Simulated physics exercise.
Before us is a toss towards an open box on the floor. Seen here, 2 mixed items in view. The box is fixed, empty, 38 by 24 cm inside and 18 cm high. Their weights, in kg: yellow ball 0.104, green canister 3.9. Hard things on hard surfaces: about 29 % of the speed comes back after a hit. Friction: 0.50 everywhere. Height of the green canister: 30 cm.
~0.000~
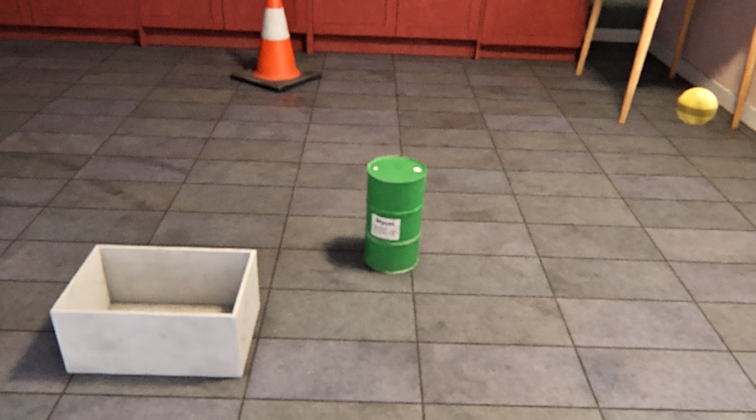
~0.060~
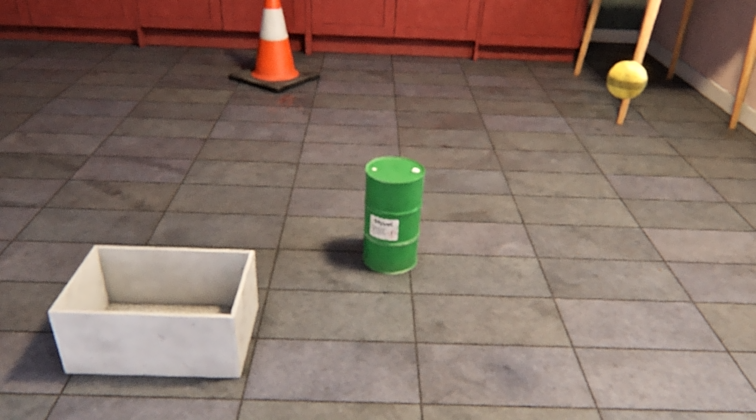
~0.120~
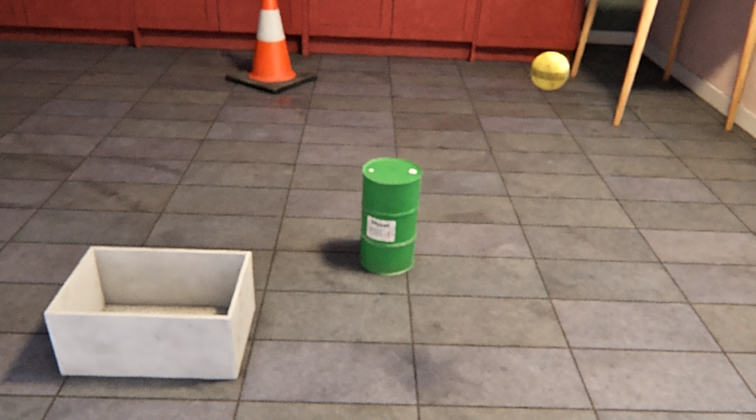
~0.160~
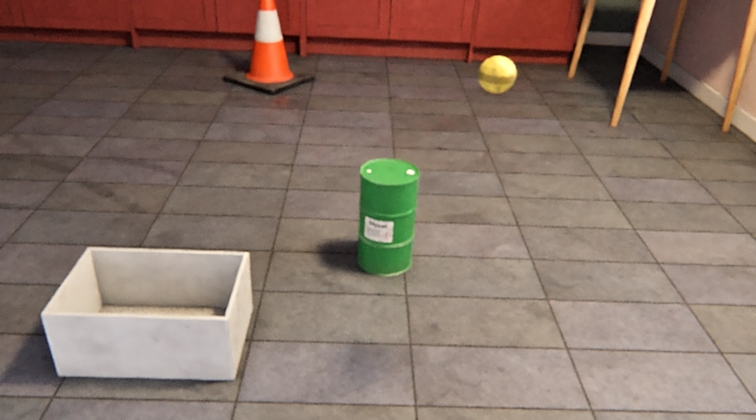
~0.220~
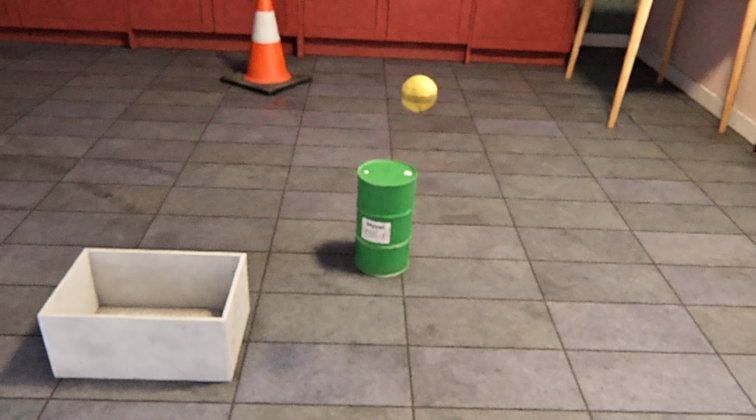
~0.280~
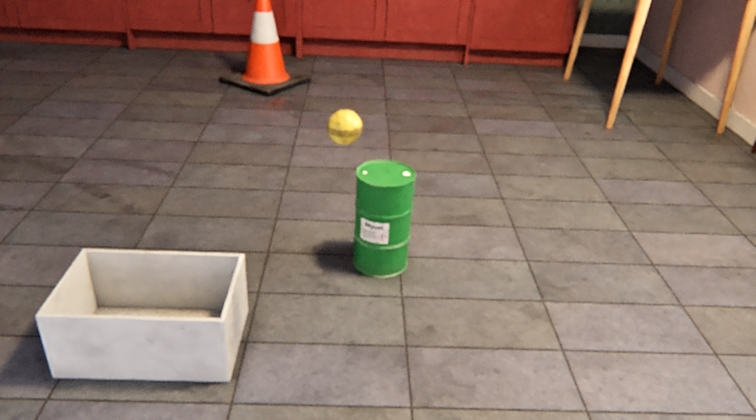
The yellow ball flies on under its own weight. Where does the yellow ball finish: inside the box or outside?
In the end the ball ends in the box.
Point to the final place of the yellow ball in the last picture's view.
Near (182, 310).
After 0.38 s, 21 cm from the box's middle; yellow ball near (235, 209).
After 0.58 s, ball inside the box; yellow ball near (105, 282).
After 0.88 s, ball inside the box; yellow ball near (153, 308).
In the end (2.4 s), ball inside the box; green canister under 10 cm from the start. At the end, from the last picture's camera, yellow ball near (182, 310).
